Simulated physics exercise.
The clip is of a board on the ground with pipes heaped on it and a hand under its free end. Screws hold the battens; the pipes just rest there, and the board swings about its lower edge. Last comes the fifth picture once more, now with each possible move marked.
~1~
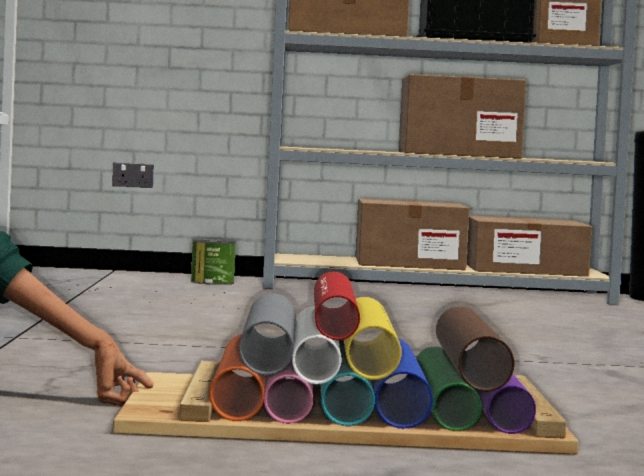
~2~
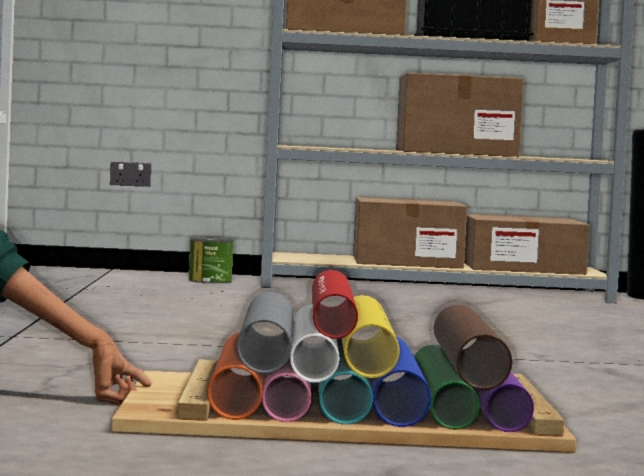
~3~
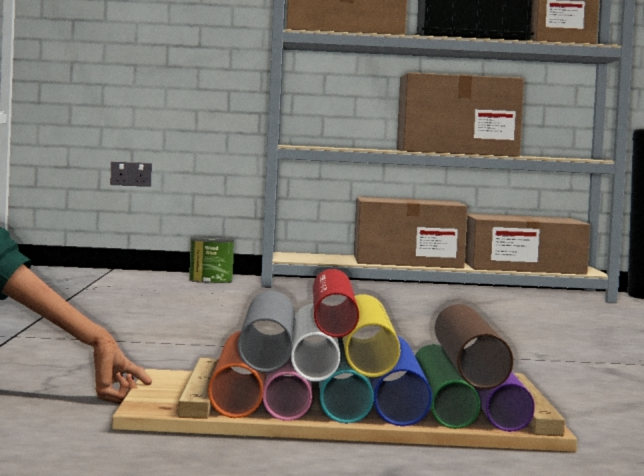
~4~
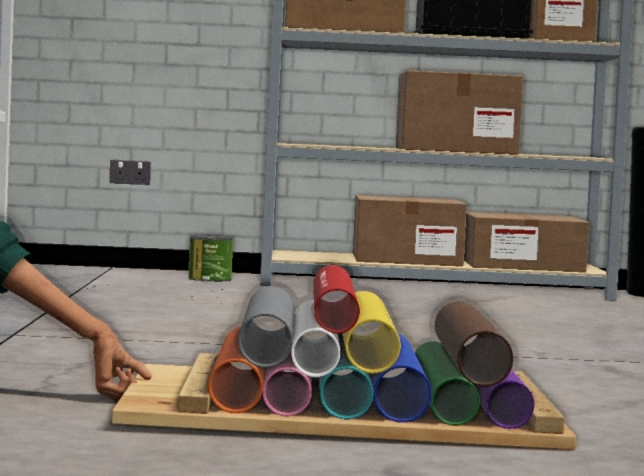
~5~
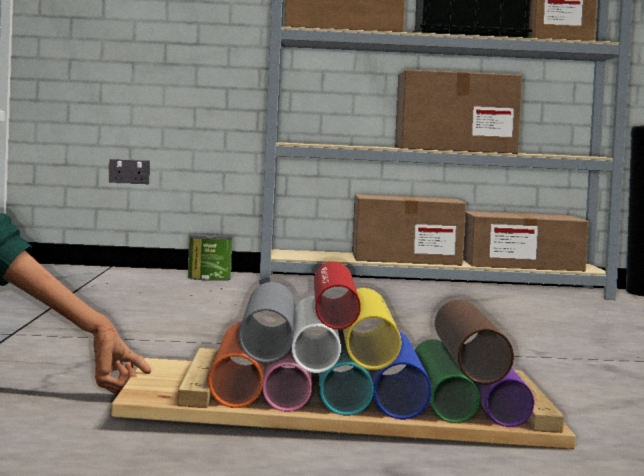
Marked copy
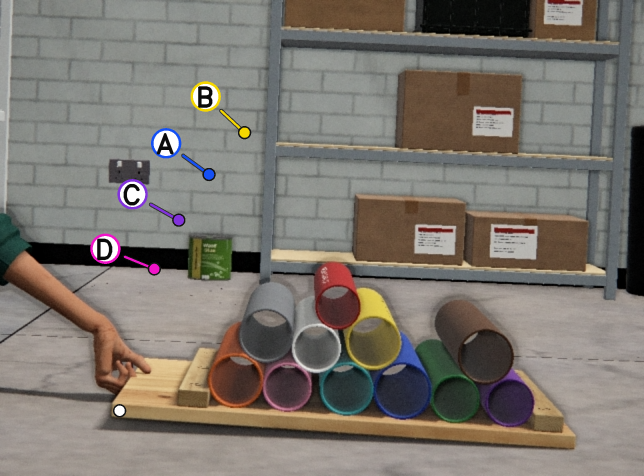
A stack of colorful pipes sat on a wooden board on the floor, barely moving, while a hand at the left end raised that side very slightly, with shelves of cardboard boxes behind.
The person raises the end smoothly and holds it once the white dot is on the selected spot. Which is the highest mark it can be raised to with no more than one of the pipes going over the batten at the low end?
D is the limit.
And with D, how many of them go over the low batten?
It comes to none.
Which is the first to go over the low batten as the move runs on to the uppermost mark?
The brown one.
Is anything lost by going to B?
Yes.
On the copy, A at (209, 175); B at (244, 132); C at (179, 220); D at (154, 269); the white dot at (120, 411).
On D. First, board at 14°.
Then, board at 20°.
Finally, board at 20°, none over the low batten.
By contrast, A five over the low batten; B five over the low batten; C five over the low batten.
